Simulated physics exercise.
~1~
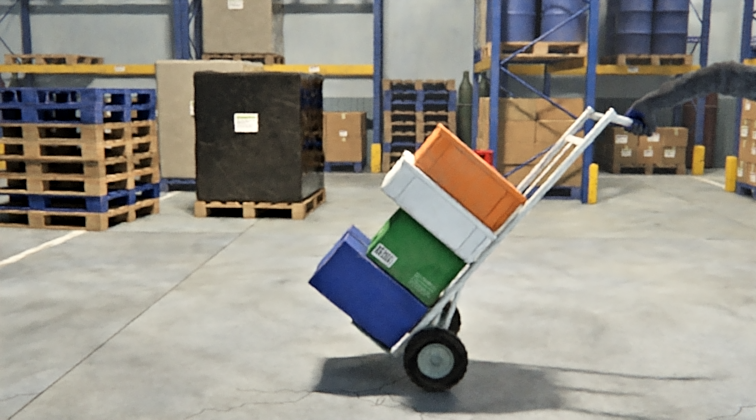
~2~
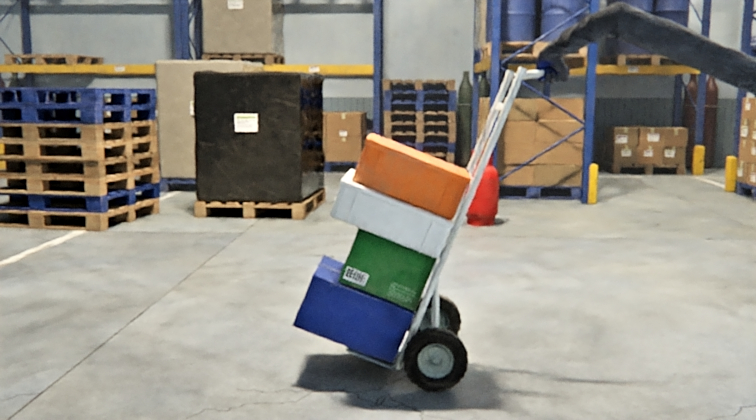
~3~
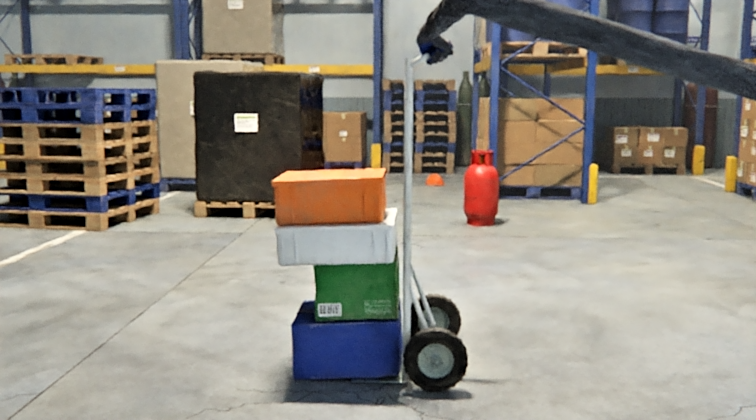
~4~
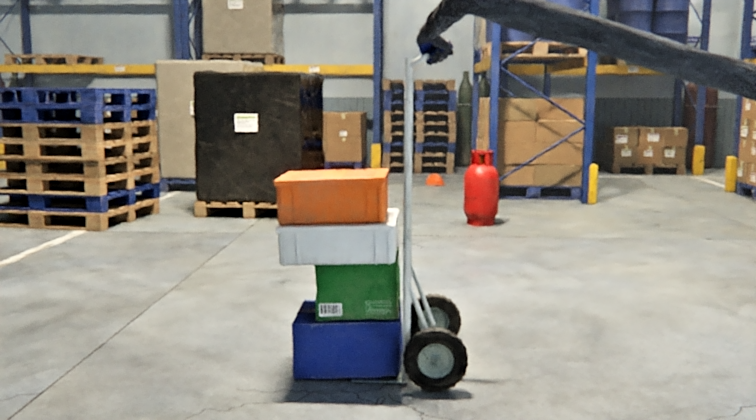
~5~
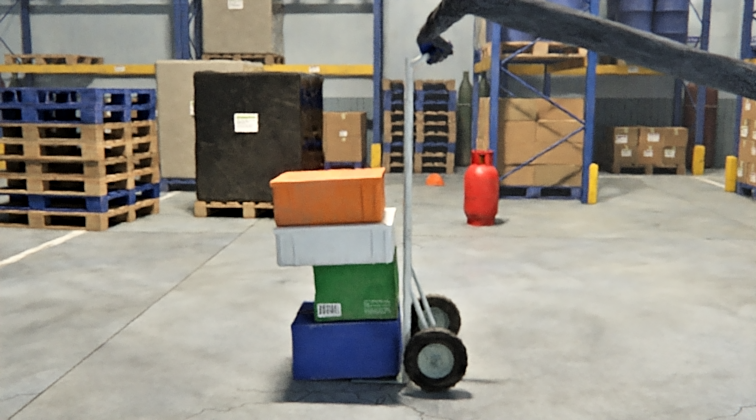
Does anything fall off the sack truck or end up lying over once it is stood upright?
No, nothing falls or ends up lying over. The two totes, the green box and the blue parcel are all still stacked on the truck at the end.
